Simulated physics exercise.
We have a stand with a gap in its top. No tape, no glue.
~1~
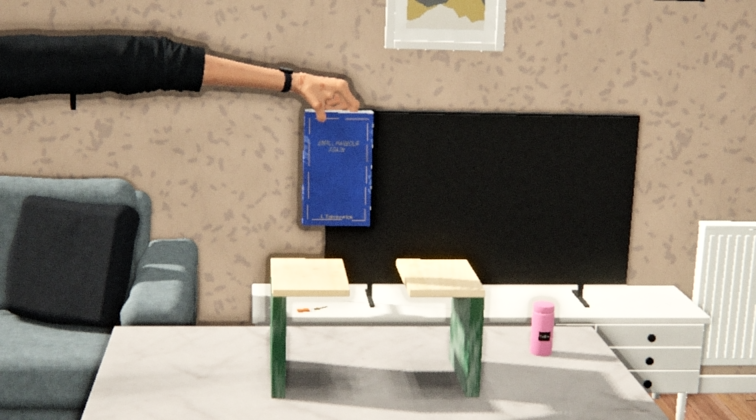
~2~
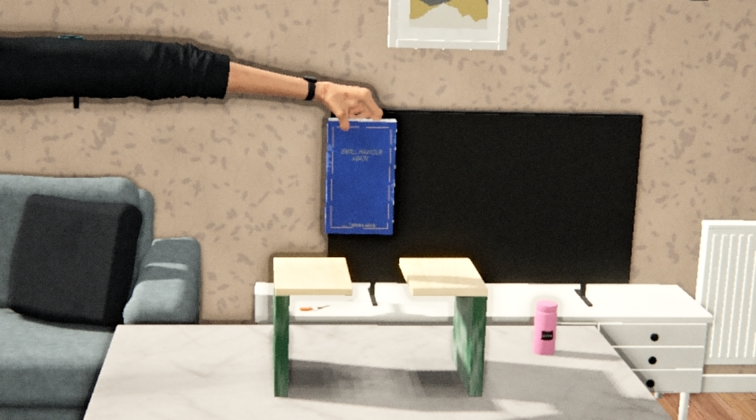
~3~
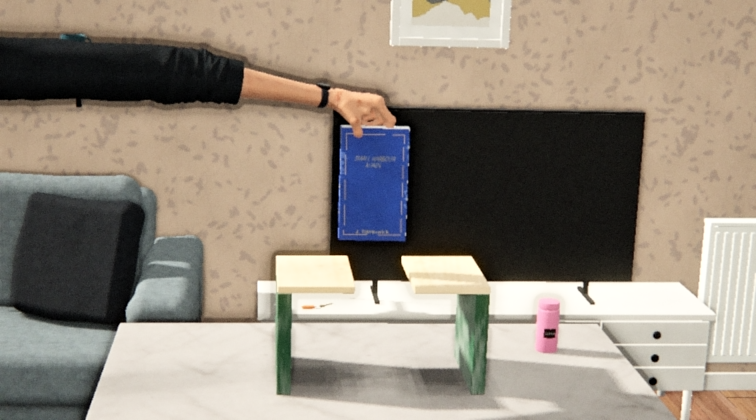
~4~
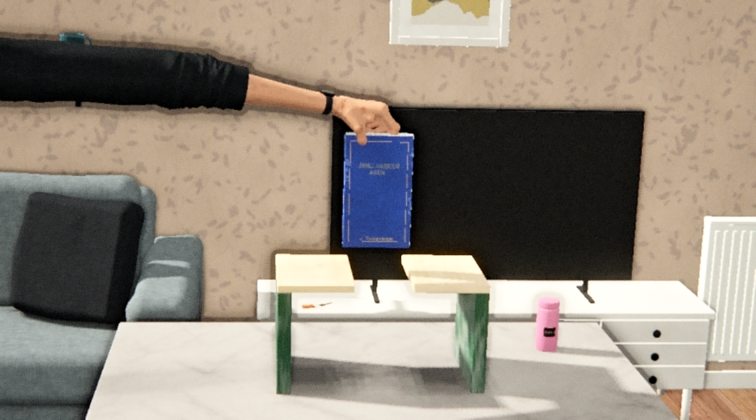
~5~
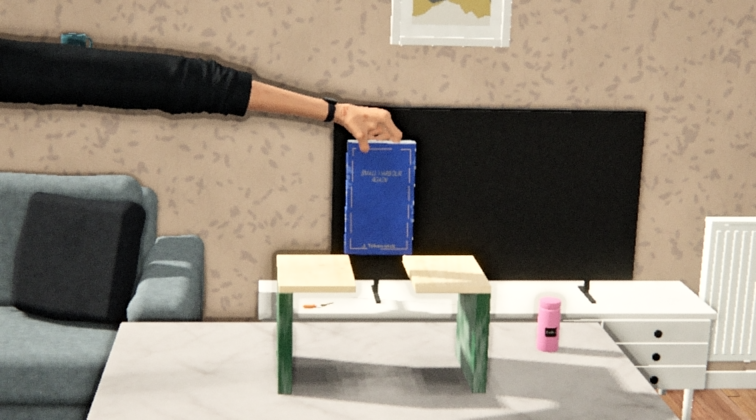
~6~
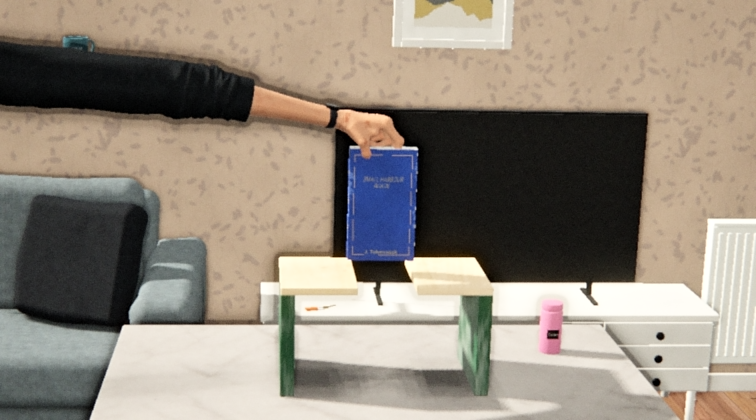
In a living room, a hand carrying a blue book rightward and slightly down to just above a gapped stand's top.
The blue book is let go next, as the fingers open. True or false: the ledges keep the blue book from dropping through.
True.
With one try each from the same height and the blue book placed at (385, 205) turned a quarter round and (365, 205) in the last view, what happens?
Try 1: Falls through. Try 2: Stuck.
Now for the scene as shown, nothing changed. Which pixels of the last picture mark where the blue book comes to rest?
The object ends up somewhere near (381, 218).
Then, 0.20 s later than the last frame, blue book moved a little near (381, 217).
Then, 0.50 s later than the last frame, blue book moved a little near (381, 218).
When it is over, both as before. End places, in pixels of the last picture, blue book near (381, 218). The book stays on top.
